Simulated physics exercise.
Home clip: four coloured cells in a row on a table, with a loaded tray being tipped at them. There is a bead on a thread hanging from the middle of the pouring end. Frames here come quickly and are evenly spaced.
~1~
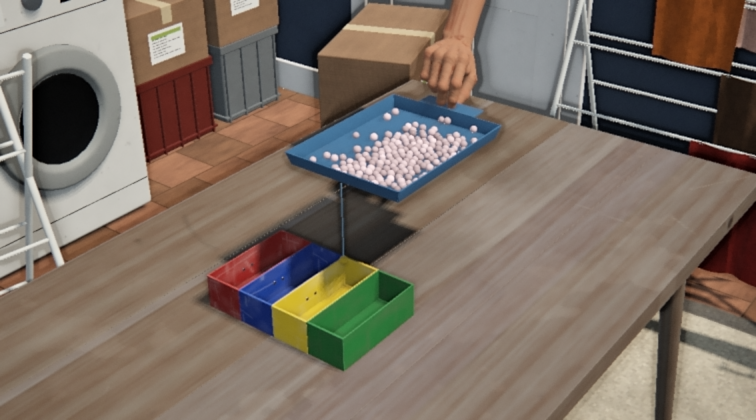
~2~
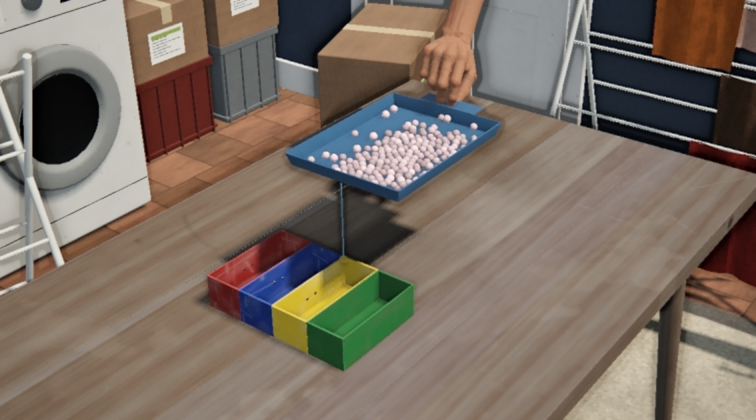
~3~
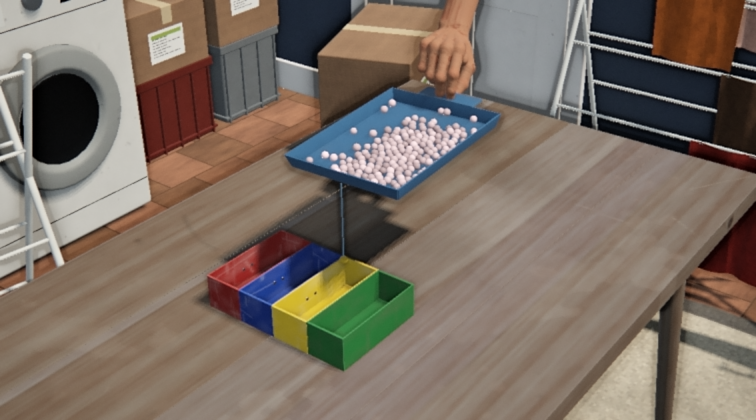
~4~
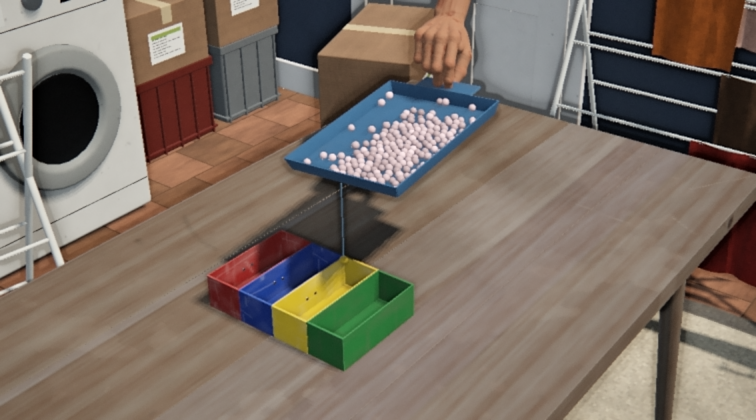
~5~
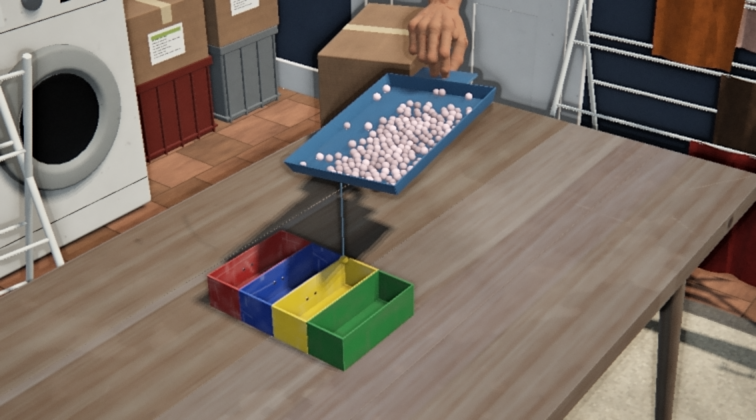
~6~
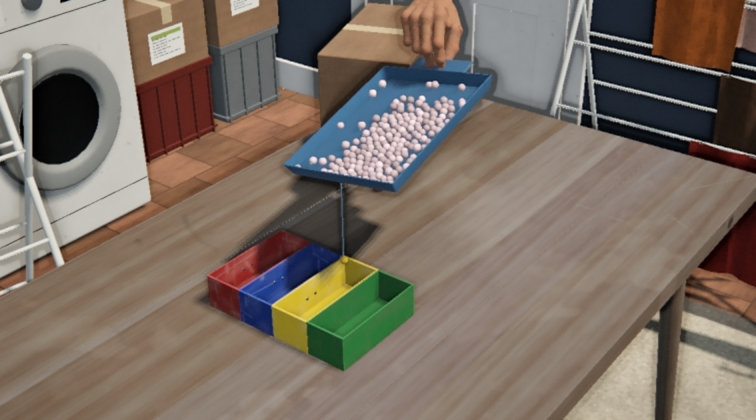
A blue tray of small pale pink beads, held by a hand at its far end, tilted gradually toward its lower left corner above red, blue, yellow and green boxes, and the beads shifted slightly.
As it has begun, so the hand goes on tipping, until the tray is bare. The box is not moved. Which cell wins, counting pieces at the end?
The red cell wins.
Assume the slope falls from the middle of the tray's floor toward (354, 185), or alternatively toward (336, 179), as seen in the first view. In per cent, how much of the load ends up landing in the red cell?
The first try would leave around 0 per cent there, the second around 20 per cent.
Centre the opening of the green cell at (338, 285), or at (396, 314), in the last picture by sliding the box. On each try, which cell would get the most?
In the first case it's that blue cell, in the second it's the red one.
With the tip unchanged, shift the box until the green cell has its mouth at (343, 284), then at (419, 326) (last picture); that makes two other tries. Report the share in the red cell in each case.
Trial 1 around 10 percent, trial 2 around 0 percent.
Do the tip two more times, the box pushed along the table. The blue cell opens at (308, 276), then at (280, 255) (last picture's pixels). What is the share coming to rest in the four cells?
First case around 80 %, second case around 100 %.
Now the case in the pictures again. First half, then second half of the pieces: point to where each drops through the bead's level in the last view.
Early-half point (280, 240); late-half point (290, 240).
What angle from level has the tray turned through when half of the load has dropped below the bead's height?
About 80 degrees.
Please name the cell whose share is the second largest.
Runner-up: The cell in blue.
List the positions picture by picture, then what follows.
In the first picture, corners of the pouring end near (291, 151) and (398, 189), level; middle of the load near (403, 156), sugar pearls; bead on its thread near (344, 260); red cell near (224, 295); blue cell near (257, 310); yellow cell near (290, 326); green cell near (326, 343).
In the second picture, corners of the pouring end near (291, 152) and (398, 188), level; middle of the load near (402, 155).
In the third picture, corners of the pouring end near (291, 154) and (397, 187), tipped barely, lowest at the left corner; middle of the load near (402, 151).
In the fourth picture, corners of the pouring end near (290, 157) and (395, 184), tipped a little, lowest at the left corner; middle of the load near (401, 146).
In the fifth picture, corners of the pouring end near (290, 159) and (393, 182), tipped a little, lowest at the left corner; middle of the load near (397, 142), only a few on the move.
In the sixth picture, corners of the pouring end near (289, 162) and (391, 180), tipped clearly, lowest at the left corner; middle of the load near (390, 140), all but a few on the move; red cell near (224, 295); blue cell near (257, 310); yellow cell near (290, 326); green cell near (326, 343).
Shortly afterwards, tray tipped steeply; near two thirds on the tray; a little in the red cell; only a few in the blue cell; a little falling or outside the box.
Next, tray tipped right over; only a few on the tray; near two thirds in the red cell; near a third in the blue cell; a little falling or outside the box.
Some moments later, tray tipped past a quarter turn; near two thirds in the red cell; near a third in the blue cell; only a few falling or outside the box.
In the end, tray tipped past a quarter turn; near two thirds in the red cell; near a third in the blue cell; none at all in the green cell; none at all in the yellow cell; only a few outside the box.
